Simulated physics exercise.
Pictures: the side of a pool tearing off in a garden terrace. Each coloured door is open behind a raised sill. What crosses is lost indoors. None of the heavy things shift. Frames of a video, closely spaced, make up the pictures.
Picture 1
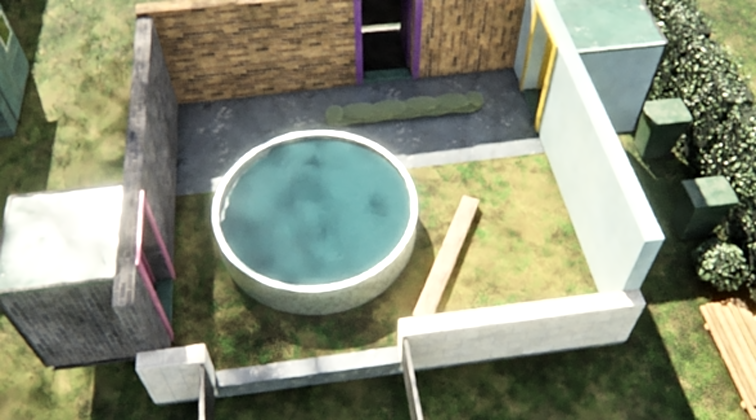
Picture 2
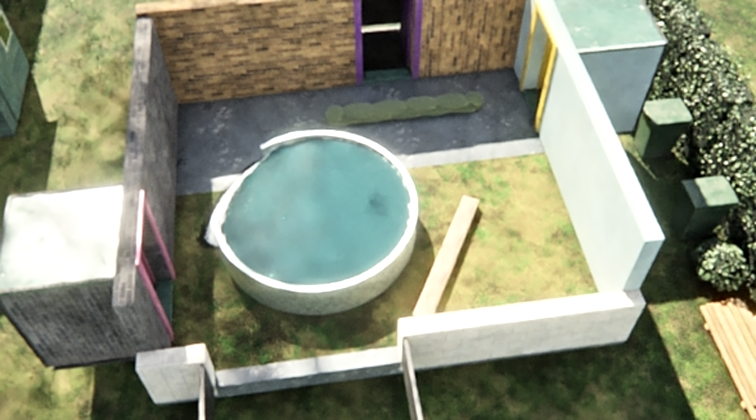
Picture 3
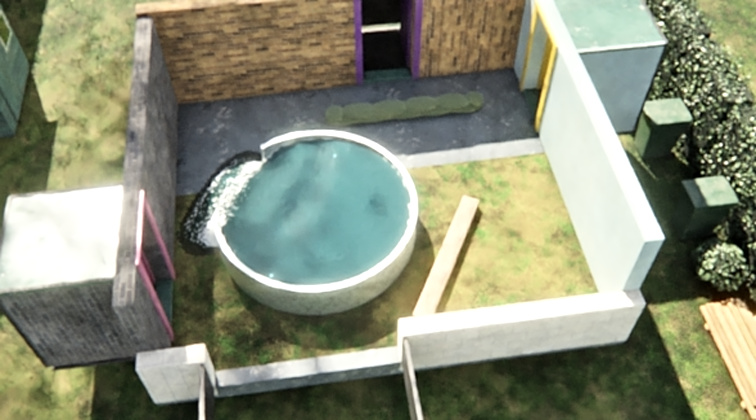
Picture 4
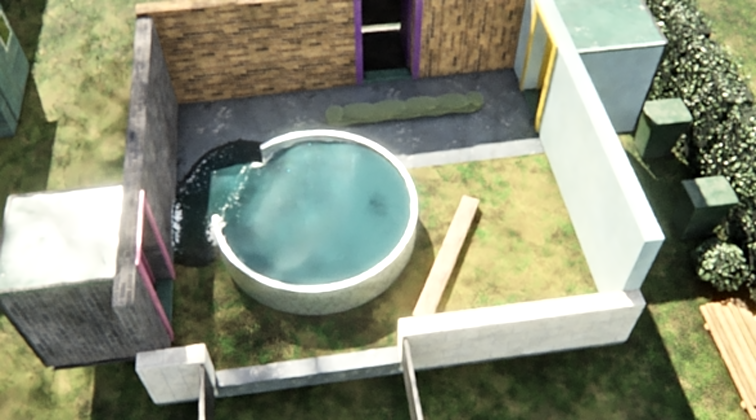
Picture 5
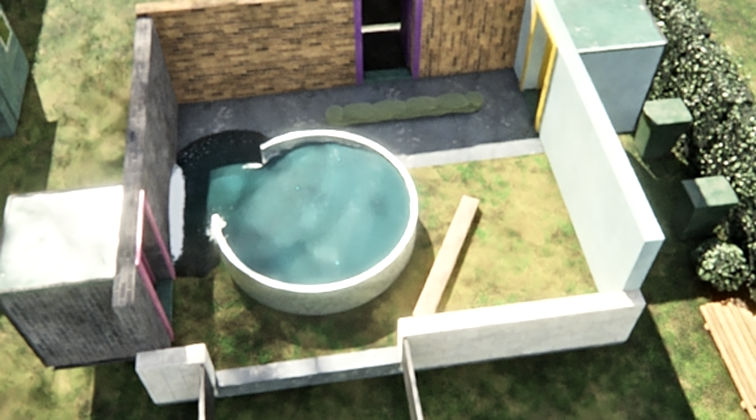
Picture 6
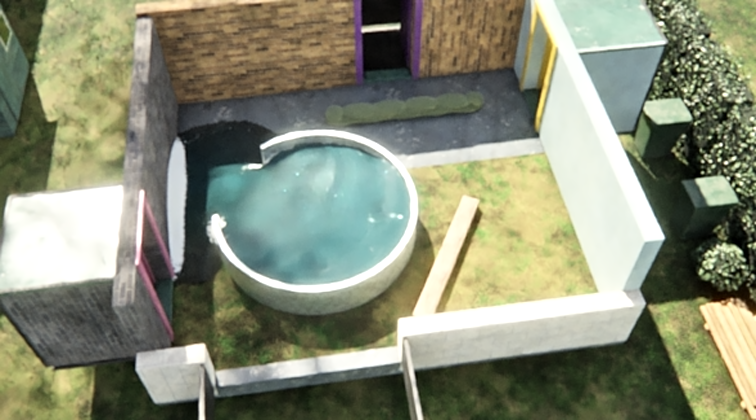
A round pool's left side tears open and water pours out across the dark paving.
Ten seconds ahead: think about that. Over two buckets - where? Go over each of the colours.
Purple door over two; pink door over two; yellow door over two.
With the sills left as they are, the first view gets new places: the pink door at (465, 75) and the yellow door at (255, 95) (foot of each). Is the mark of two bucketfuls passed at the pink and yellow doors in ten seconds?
As I see it, the pink one crosses the line; the yellow one crosses the line.
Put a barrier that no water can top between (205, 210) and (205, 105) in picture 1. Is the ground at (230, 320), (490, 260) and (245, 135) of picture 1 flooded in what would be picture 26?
Lab note - point 1: Inundated; point 2: Parched; point 3: Inundated.
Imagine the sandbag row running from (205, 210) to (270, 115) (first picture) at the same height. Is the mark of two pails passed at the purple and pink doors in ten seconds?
Then the purple door doesn't reach it, while the pink door gets past it.
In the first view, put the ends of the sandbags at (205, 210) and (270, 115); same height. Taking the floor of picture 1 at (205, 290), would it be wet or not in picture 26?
There: Under water.
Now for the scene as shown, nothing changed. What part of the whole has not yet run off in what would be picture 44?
90 %.
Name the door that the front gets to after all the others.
Looking at the pictures, the answer is the yellow-painted one.
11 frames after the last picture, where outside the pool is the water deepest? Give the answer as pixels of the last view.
Pointing at (179, 106).
A moment on, water covers 20 % of the floor; the purple door not reached, the pink door wet at the sill, nothing in, the yellow door not reached.
Next, water covers 30 % of the floor; the purple door not reached, the pink door under two buckets in, the yellow door not reached.
Then, water covers 50 % of the floor; the purple door wet at the sill, nothing in, the pink door under two buckets in, the yellow door not reached.
Later, water covers 80 % of the floor; the purple door under two buckets in, the pink door over two buckets in, the yellow door far over two buckets in.
In the end, water covers 95 % of the floor; the purple door over two buckets in, the pink door over two buckets in, the yellow door far over two buckets in.
